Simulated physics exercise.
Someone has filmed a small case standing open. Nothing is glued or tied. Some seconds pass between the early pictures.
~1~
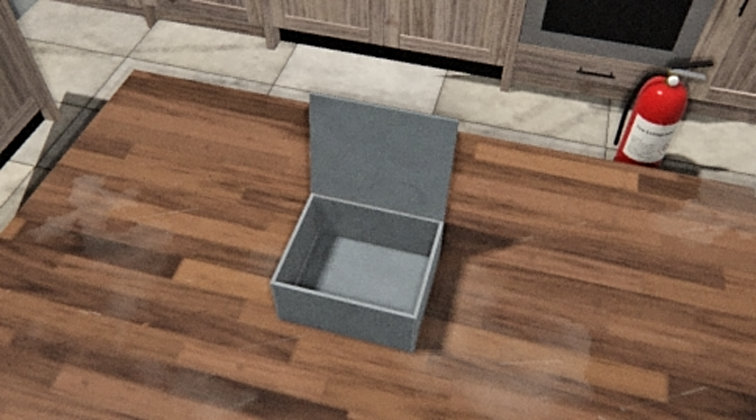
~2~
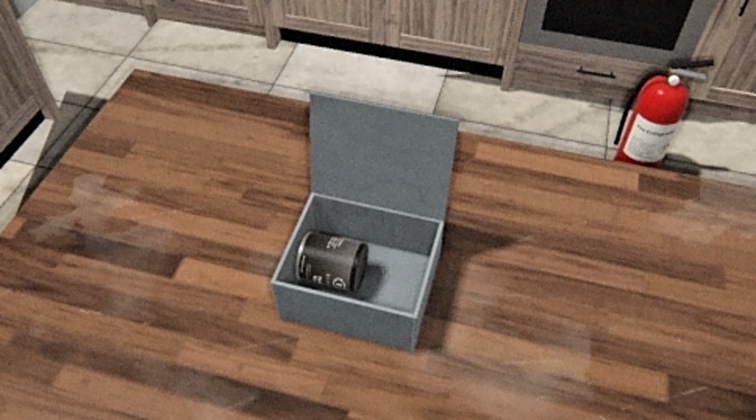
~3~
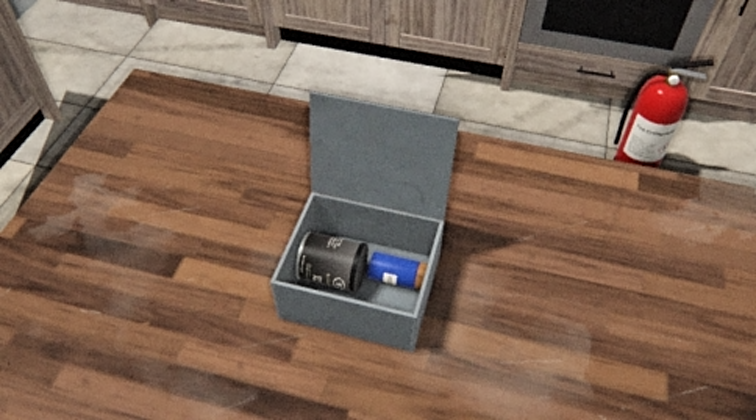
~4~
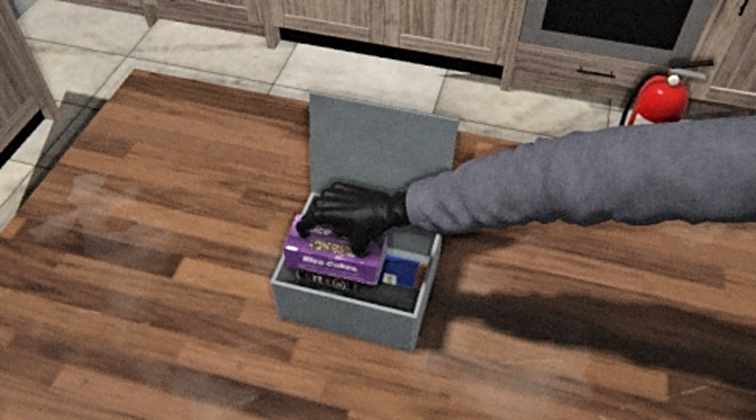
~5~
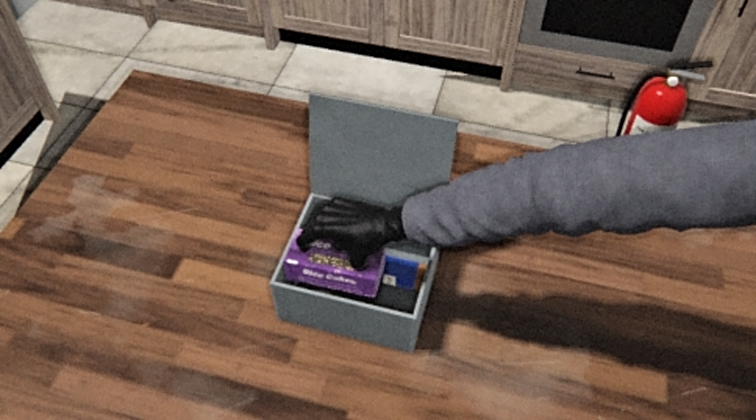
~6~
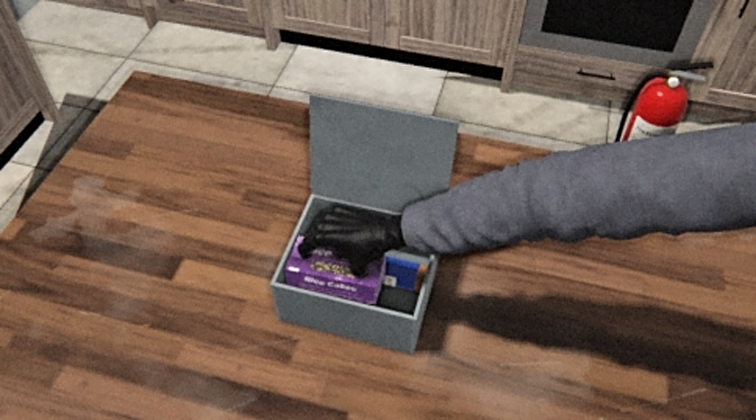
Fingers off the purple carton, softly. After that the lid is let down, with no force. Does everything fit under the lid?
In the end the lid sits on the rim.
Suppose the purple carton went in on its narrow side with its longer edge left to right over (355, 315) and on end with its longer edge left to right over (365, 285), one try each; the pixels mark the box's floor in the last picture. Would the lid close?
First, it shuts flat; second, it will not close.
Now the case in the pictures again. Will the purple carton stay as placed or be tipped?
It ends up tilted.
Then, 1.10 s later than the last frame, lid starting down; purple carton on its side near (343, 286); black tin moved a little.
Then, 1.80 s later than the last frame, lid 41° above the rim; purple carton on its side near (343, 286); black tin moved a little.
When it is over, lid shut; lying over in the box, purple carton; moved from the start, black tin; blue shaker as before. End places, in pixels of the last picture, purple carton near (343, 286).
